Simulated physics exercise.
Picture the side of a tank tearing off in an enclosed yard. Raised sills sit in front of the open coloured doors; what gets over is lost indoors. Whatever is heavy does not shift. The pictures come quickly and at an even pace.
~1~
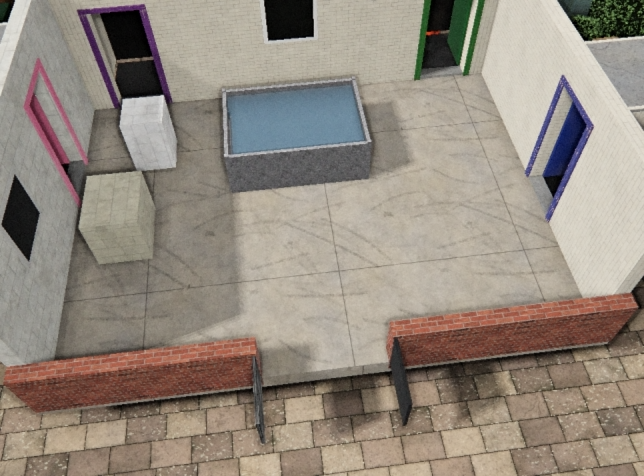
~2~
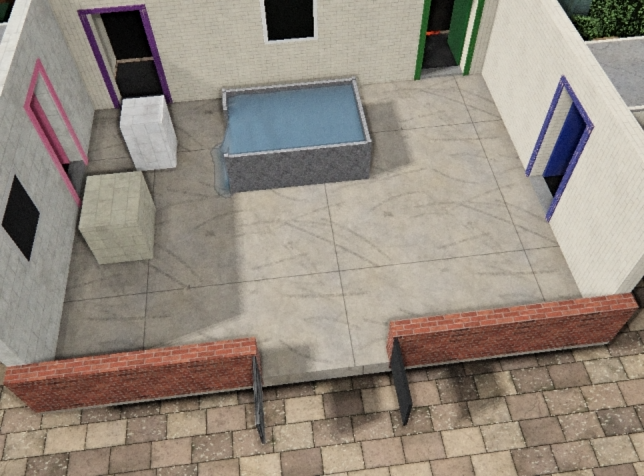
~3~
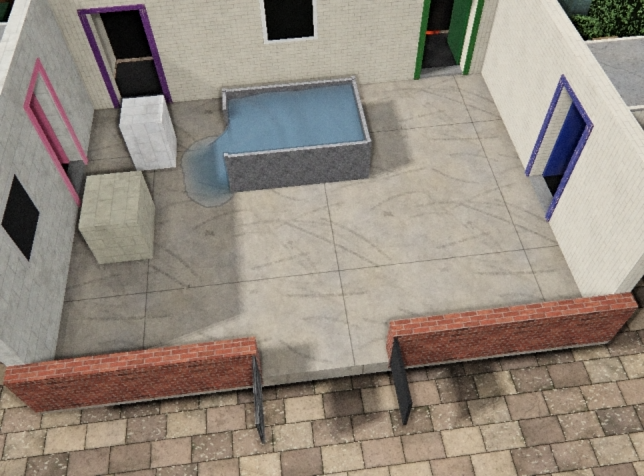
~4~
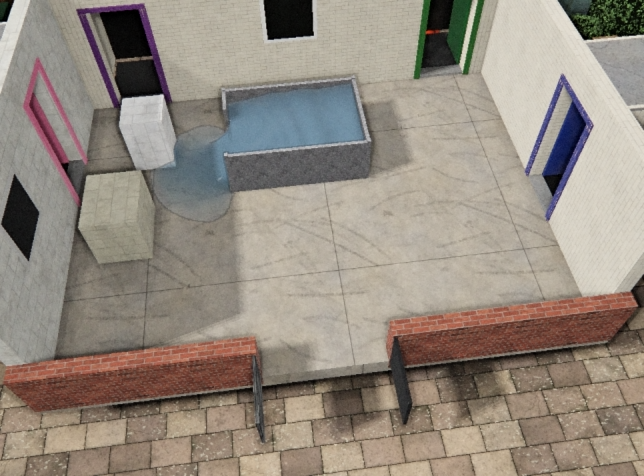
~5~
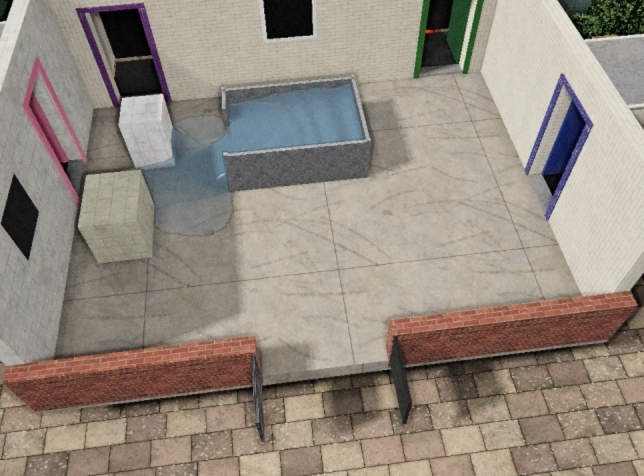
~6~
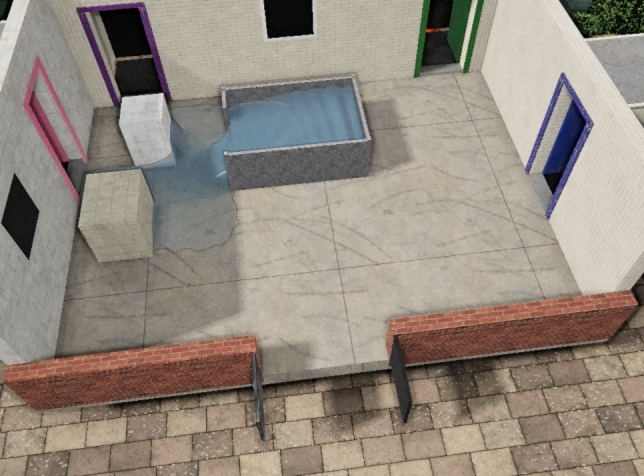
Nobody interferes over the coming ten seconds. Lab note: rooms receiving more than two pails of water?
Result: Green door within two pails; blue door within two pails; pink door above two pails; purple door above two pails.
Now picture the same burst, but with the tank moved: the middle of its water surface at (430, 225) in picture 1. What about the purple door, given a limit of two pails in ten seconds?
Purple: Overshoots.
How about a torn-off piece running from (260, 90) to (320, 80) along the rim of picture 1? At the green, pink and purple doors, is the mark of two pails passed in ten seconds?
The green door tops the limit, the pink door stays within the limit and the purple door tops the limit.
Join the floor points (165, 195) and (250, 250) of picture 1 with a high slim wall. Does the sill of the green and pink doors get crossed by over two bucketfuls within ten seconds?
The green door falls short and the pink door overflows.
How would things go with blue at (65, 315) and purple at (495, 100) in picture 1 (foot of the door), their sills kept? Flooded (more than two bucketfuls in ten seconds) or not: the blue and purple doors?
Blue: Gets flooded; purple: Gets flooded.
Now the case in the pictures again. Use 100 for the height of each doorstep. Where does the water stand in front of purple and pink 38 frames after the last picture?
The first comes to about 220 percent, the second to about 100 percent.
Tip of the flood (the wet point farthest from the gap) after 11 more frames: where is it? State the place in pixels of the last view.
Close to (51, 385), I think.
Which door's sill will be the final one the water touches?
That would be the blue-painted one.
A moment on, water covers 20 % of the floor; the green door not reached, the blue door not reached, the pink door over two buckets in, the purple door under two buckets in.
Next, water covers 35 % of the floor; the green door not reached, the blue door not reached, the pink door far over two buckets in, the purple door under two buckets in.
Then, water covers 45 % of the floor; the green door not reached, the blue door not reached, the pink door far over two buckets in, the purple door over two buckets in.
Later, water covers 70 % of the floor; the green door wet at the sill, nothing in, the blue door not reached, the pink door far over two buckets in, the purple door far over two buckets in.
In the end, water covers 95 % of the floor; the green door under two buckets in, the blue door under two buckets in, the pink door far over two buckets in, the purple door far over two buckets in.
